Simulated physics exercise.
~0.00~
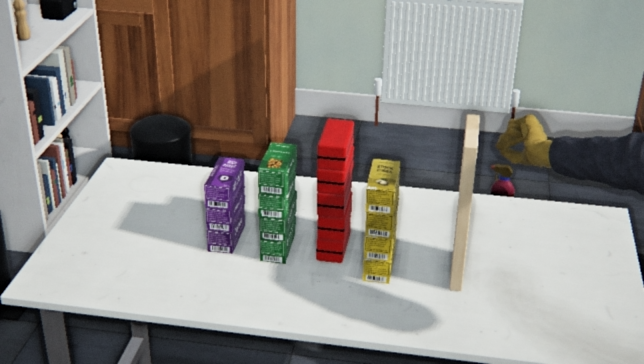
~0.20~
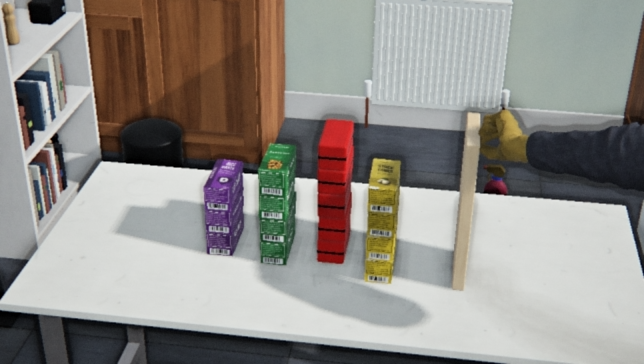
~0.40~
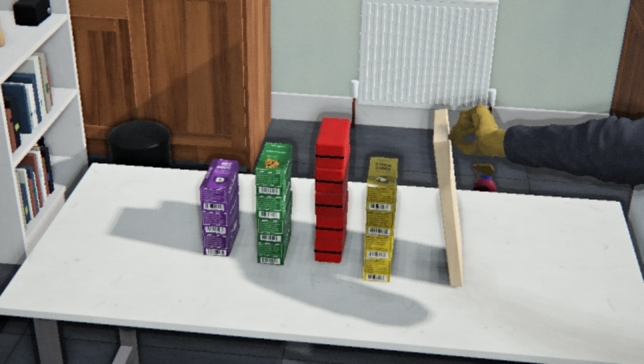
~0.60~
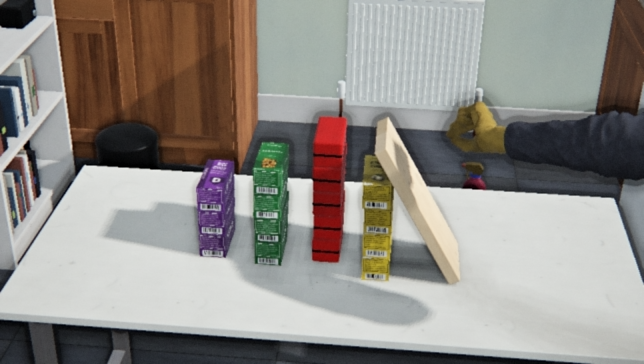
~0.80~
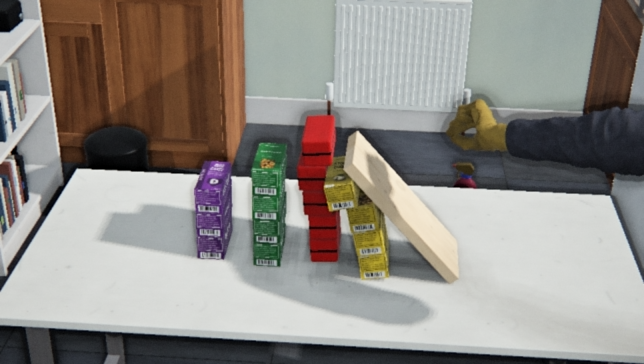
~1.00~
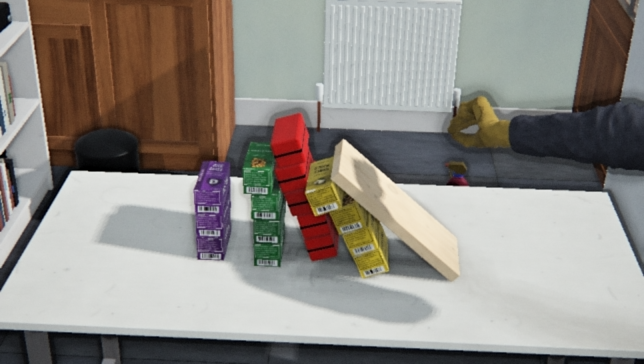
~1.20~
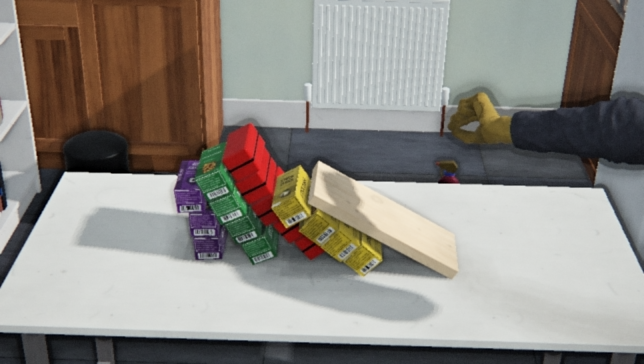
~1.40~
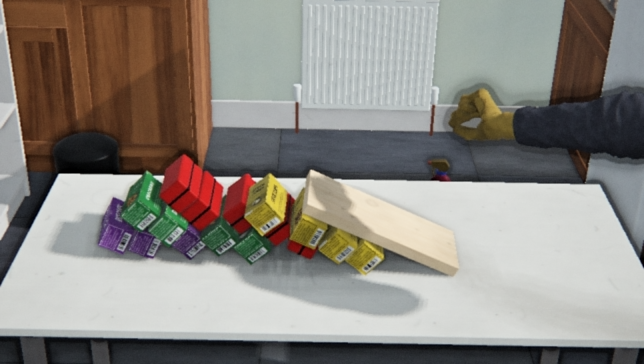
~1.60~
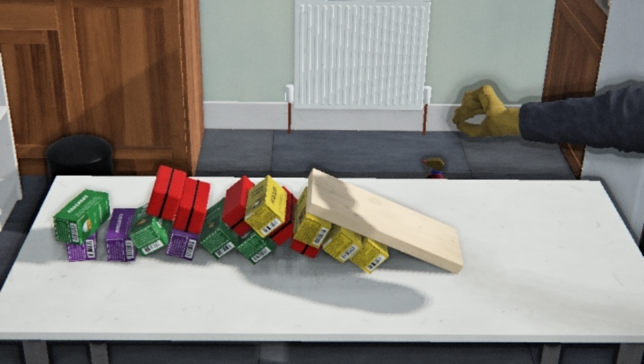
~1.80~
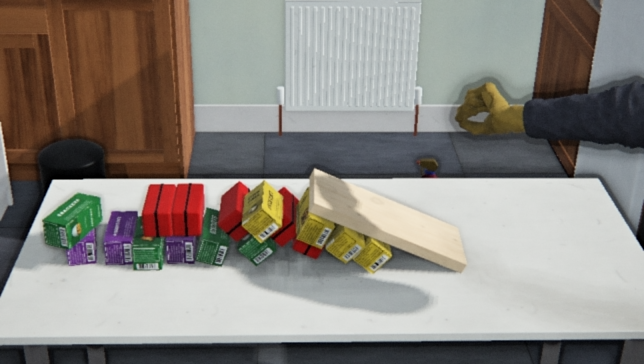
A gloved hand tipped a wooden board leftward on a white table, and it fell against the yellow stack of packets, which toppled the red, green and purple stacks in turn, leaving every pile collapsed in a jumbled row with the board slanting over the yellow ones.
